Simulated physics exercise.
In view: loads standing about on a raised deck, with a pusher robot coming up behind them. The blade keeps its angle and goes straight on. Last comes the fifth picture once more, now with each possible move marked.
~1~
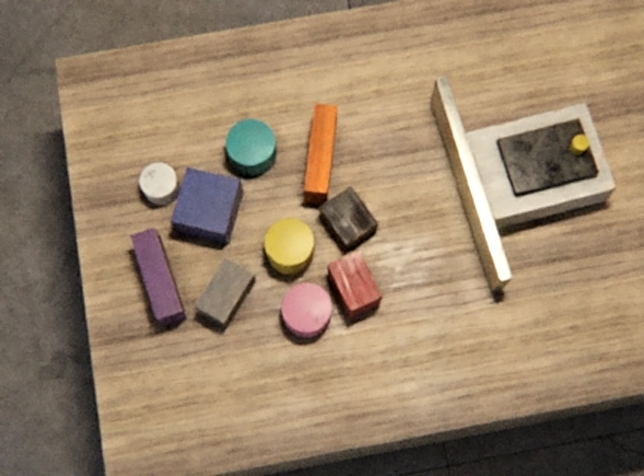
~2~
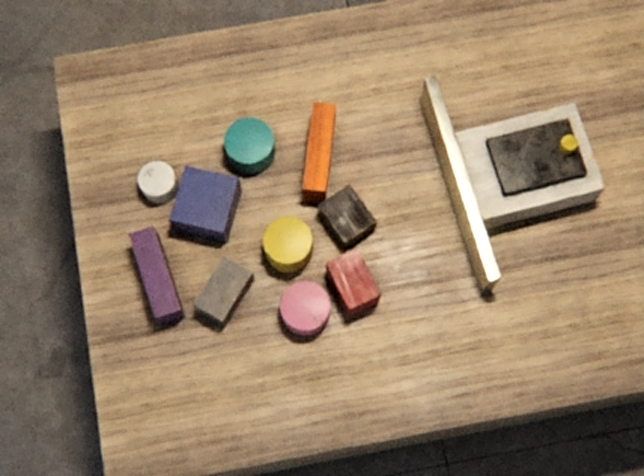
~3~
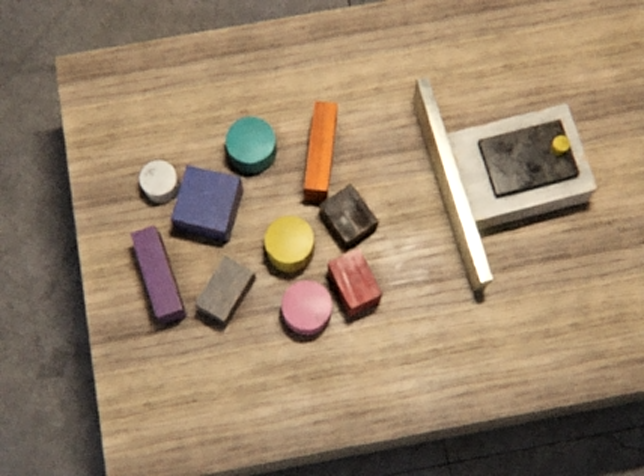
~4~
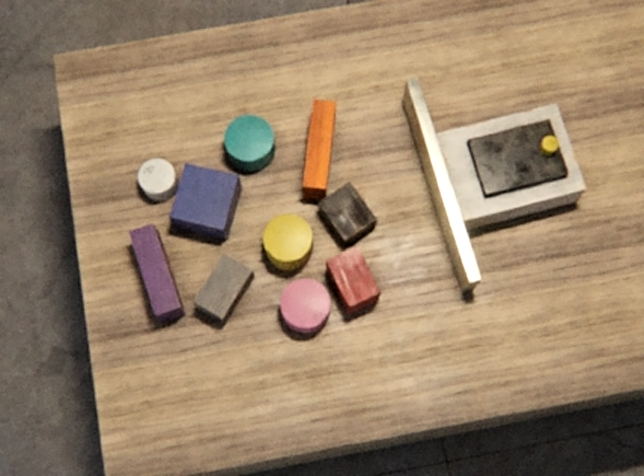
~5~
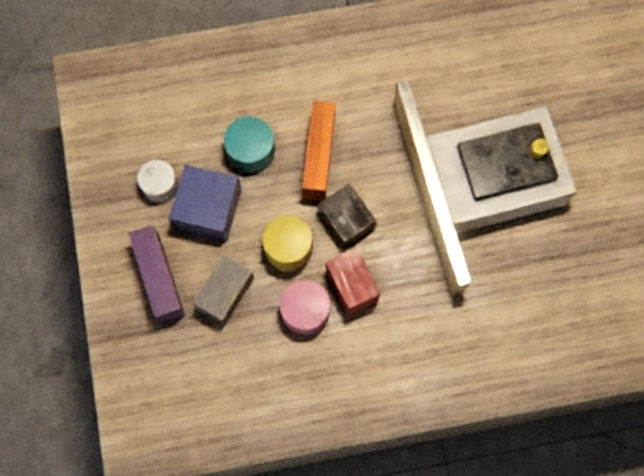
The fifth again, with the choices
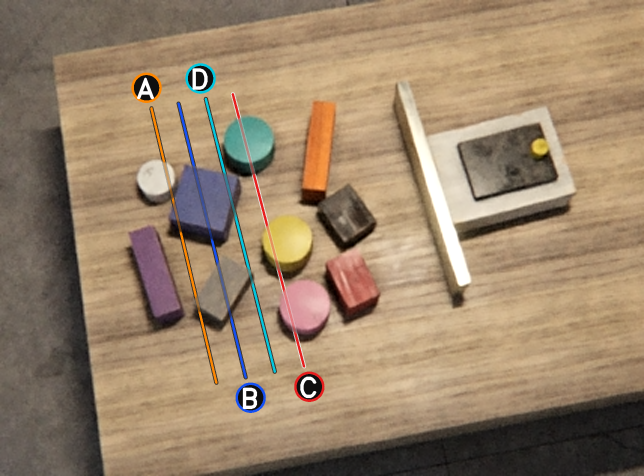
The footage shows colored blocks and discs resting on a wooden surface while a pale device with a long upright bar on its front moves slowly left toward them, covering a short distance as the objects remain still.
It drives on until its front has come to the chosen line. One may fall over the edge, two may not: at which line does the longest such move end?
A is the last line within the limit.
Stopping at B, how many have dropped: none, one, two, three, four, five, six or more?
In all, none.
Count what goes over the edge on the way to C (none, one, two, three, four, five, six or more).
The count is none.
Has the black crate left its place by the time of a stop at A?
Yes.
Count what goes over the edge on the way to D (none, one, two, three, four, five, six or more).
By then, none.
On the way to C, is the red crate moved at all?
Yes.
On the marked copy, A at (183, 241); B at (211, 236); C at (267, 225); D at (239, 230).
Taking A. A third of the way, robot (411, 178); red crate (339, 285); orange stick (309, 153).
Two thirds of the way, robot (321, 195); purple bar (147, 276); white canister (143, 180).
When it is over, robot (252, 207); purple bar (89, 294); white canister (77, 187); none fallen.
As for the rest, B is within the limit but short; C is within the limit but short; D is within the limit but short.
